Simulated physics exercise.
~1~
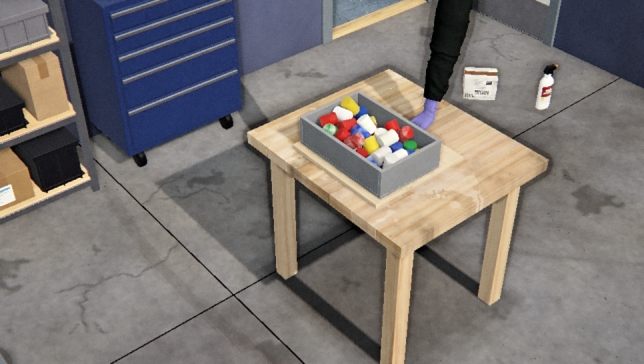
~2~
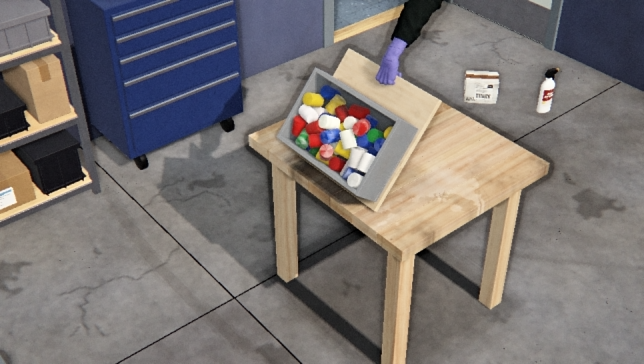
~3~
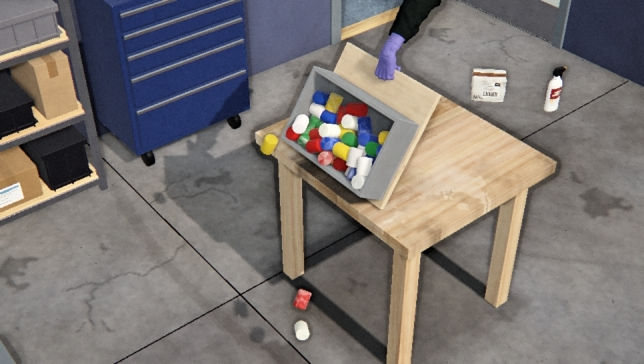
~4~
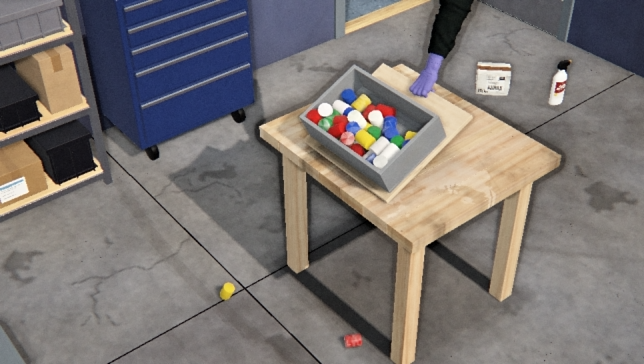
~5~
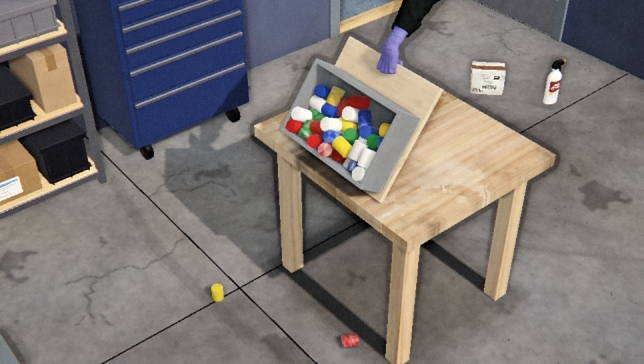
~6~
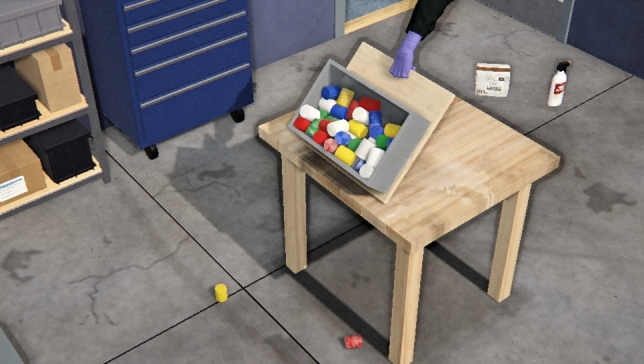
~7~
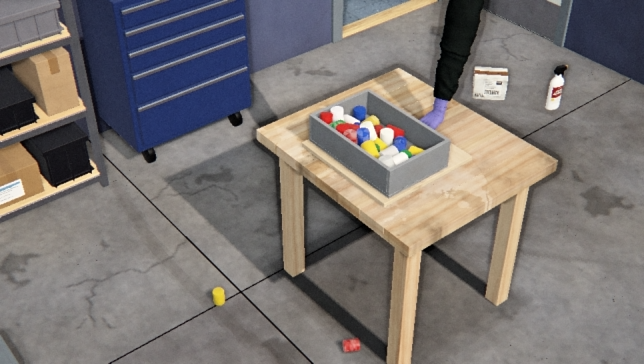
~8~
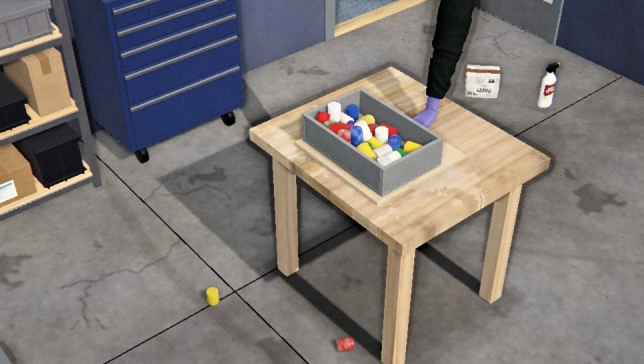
A grey tote full of colourful jars on a wooden table was tipped steeply toward the left by a gloved hand lifting its board, spilling a few onto the floor, then dipped, rose again and was lowered flat, still mostly full.
